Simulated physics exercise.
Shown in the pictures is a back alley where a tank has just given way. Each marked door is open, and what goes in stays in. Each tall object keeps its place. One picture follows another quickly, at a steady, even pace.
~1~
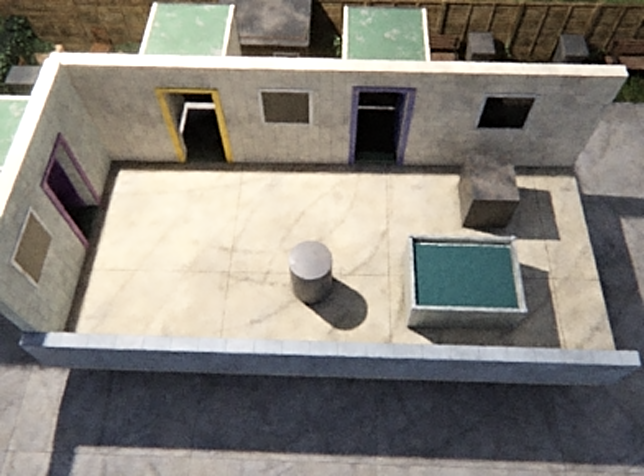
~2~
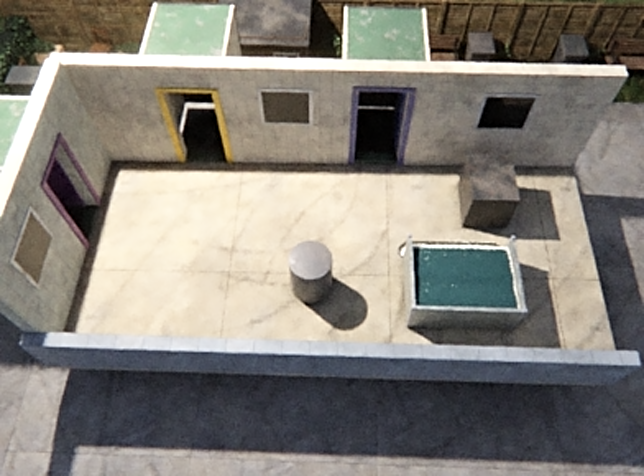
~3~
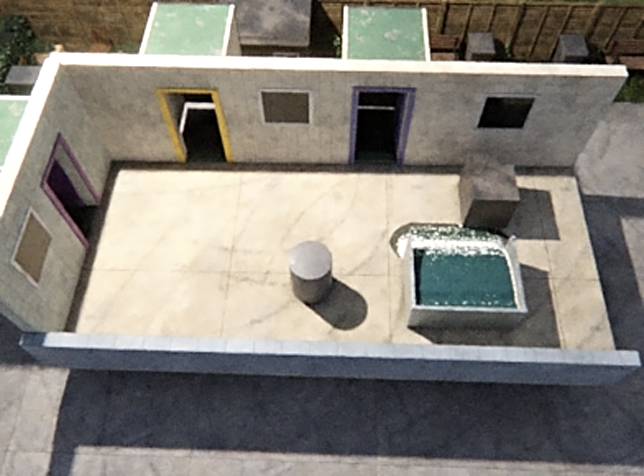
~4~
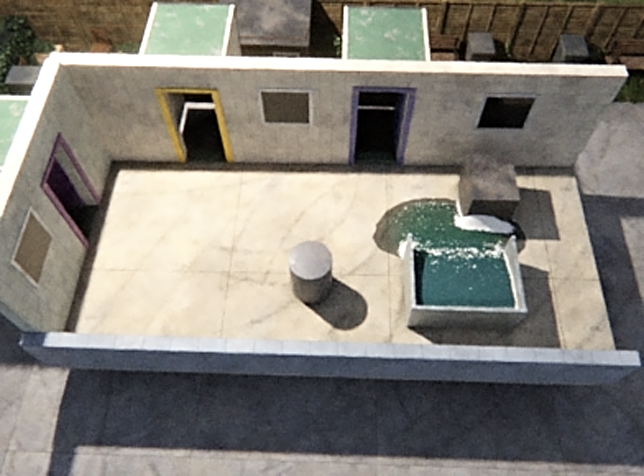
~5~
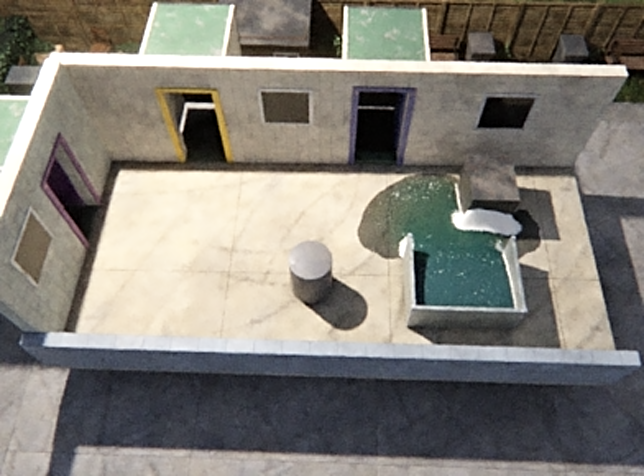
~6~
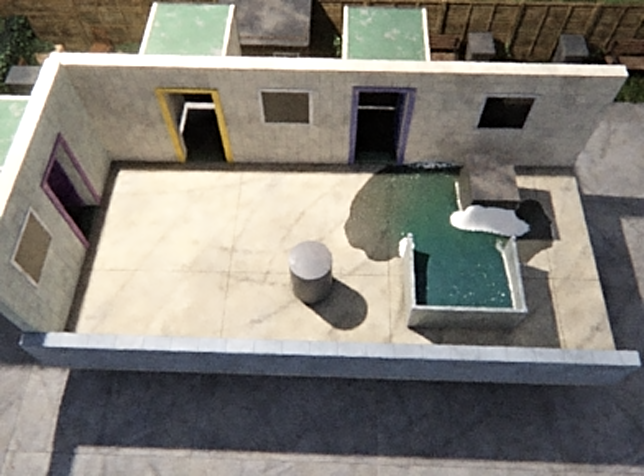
The footage shows a walled alley yard with a cylinder, a box and a rectangular tank of green water; the tank's far side gives way, and water pours out, spreading across the pale floor around the box toward the back wall.
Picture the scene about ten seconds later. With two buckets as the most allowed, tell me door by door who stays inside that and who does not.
In order: The yellow door will not count as flooded; the blue door will count as flooded; the purple door will count as flooded.
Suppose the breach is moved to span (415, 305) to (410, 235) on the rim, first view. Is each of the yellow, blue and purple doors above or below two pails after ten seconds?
In short: Yellow door takes more; blue door keeps below it; purple door takes more.
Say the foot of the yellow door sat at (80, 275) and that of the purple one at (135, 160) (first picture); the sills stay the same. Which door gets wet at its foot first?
The one to pick is the blue door.
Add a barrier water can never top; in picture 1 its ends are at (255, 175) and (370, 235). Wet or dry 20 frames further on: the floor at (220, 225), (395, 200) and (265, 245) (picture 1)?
Spared, submerged, then spared.
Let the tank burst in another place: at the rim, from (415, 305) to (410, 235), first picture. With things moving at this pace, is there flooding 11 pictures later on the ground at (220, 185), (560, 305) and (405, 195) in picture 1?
The first spot is swamped, the second spared, the third spared.
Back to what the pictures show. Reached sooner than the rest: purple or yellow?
The yellow one.
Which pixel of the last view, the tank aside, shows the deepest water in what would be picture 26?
About at (112, 162).
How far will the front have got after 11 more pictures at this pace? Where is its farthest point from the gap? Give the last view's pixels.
The front should reach about (221, 164).
A moment on, water covers 25 % of the floor; the yellow door not reached, the blue door under two buckets in, the purple door not reached.
Next, water covers 35 % of the floor; the yellow door not reached, the blue door over two buckets in, the purple door not reached.
Then, water covers 55 % of the floor; the yellow door wet at the sill, nothing in, the blue door far over two buckets in, the purple door wet at the sill, nothing in.
Later, water covers 60 % of the floor; the yellow door wet at the sill, nothing in, the blue door far over two buckets in, the purple door over two buckets in.
In the end, water covers 65 % of the floor; the yellow door wet at the sill, nothing in, the blue door far over two buckets in, the purple door far over two buckets in.
